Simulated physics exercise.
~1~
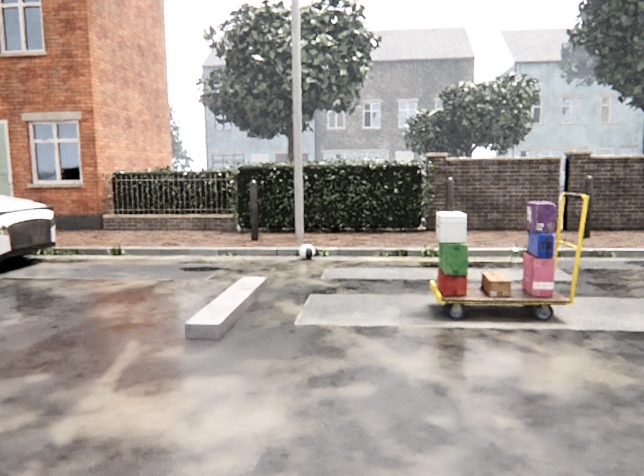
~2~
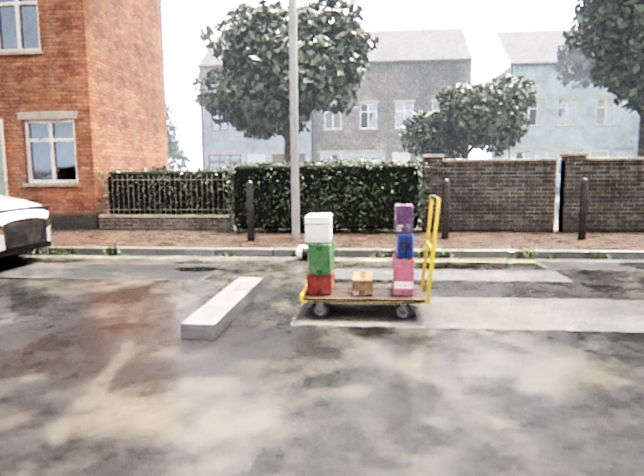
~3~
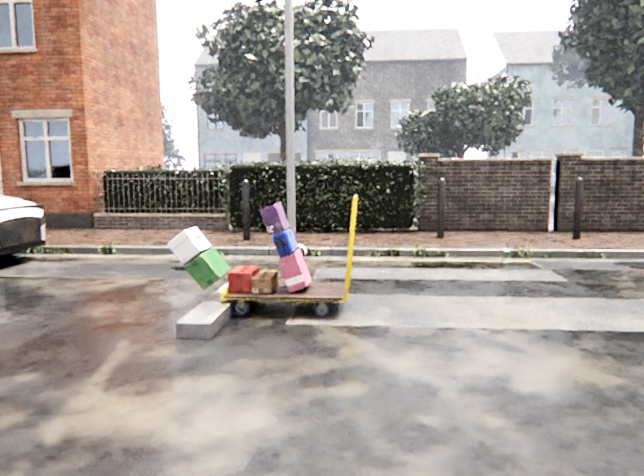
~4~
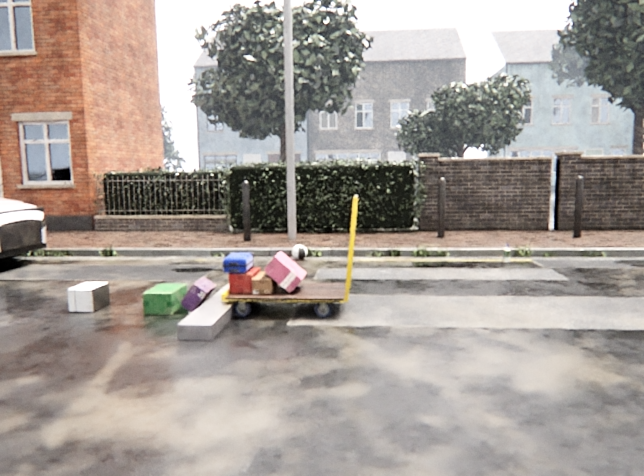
A loaded trolley rolls left into a kerb and stops, spilling three of its boxes beyond it.
